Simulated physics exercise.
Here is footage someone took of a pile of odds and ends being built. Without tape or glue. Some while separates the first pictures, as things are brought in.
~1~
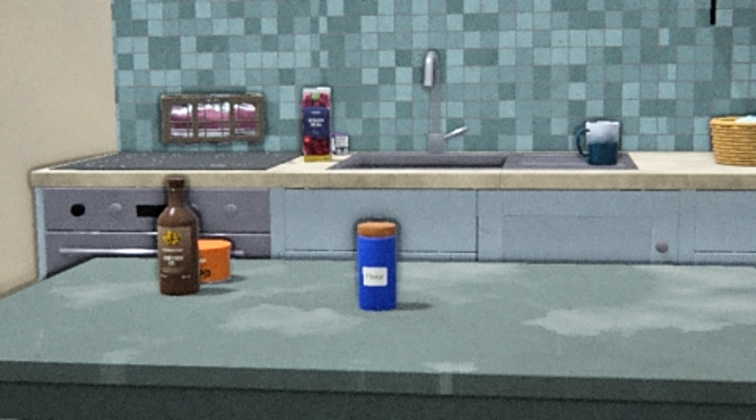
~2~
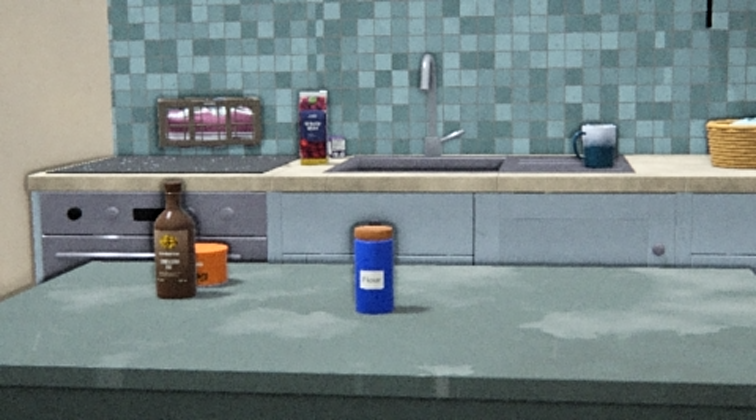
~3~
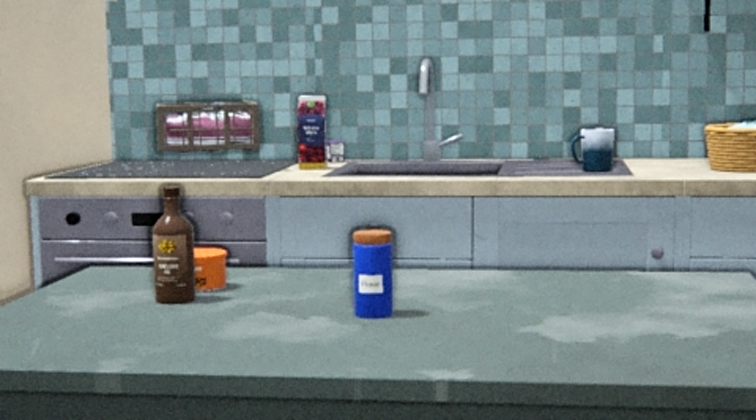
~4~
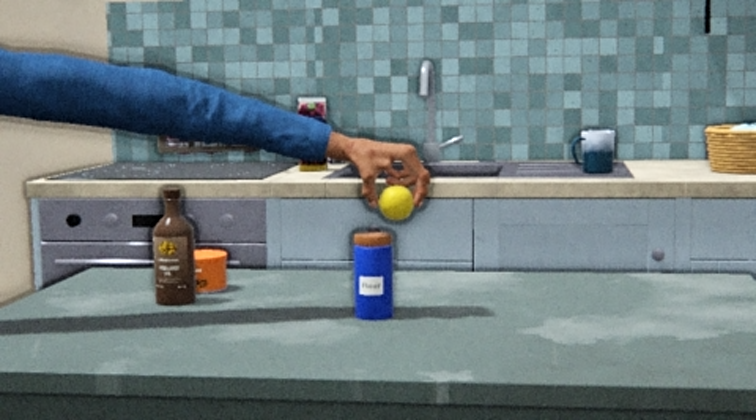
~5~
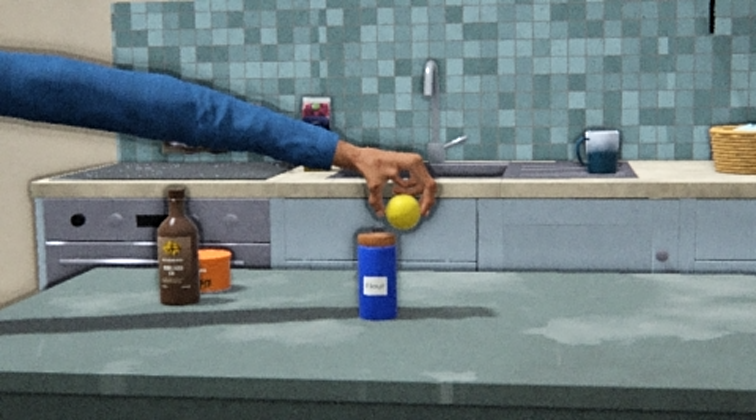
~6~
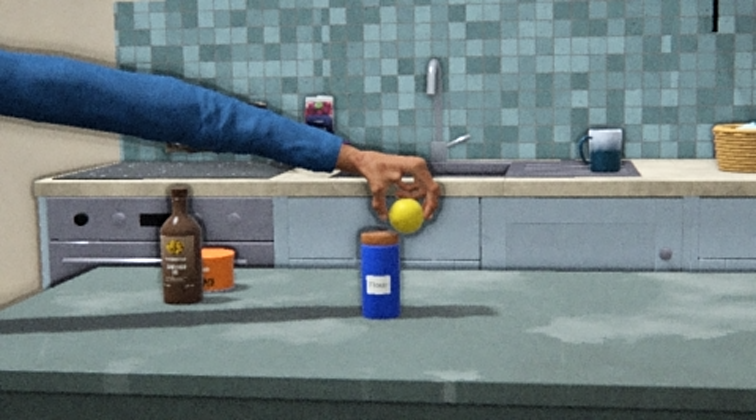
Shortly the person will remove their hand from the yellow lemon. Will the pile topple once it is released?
Yes, it topples.
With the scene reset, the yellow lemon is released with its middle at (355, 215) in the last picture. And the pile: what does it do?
The pile tumbles.
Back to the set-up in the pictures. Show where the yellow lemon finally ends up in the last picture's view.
At about (447, 300).
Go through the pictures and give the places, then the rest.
In the first picture, the last thing is not in view yet; brown bottle (178, 236).
In the second picture, the last thing is not in view yet; orange tub (201, 266).
In the third picture, the last thing is not in view yet; blue jar (373, 274).
The fourth picture shows coming down; yellow lemon (396, 203); brown bottle (174, 246).
The fifth picture shows coming down; yellow lemon (403, 212); orange tub (205, 272).
The sixth picture shows in place under the hand; yellow lemon (406, 216); blue jar (381, 275).
Then, 0.30 s after the last picture, yellow lemon now fallen.
Then, 0.40 s after the last picture, things are still on the move.
Then, 1.60 s after the last picture, nothing new.
At rest, fallen, yellow lemon; the other 3 in place. Seen from the same camera at the end, yellow lemon near (447, 300). The pile comes apart.
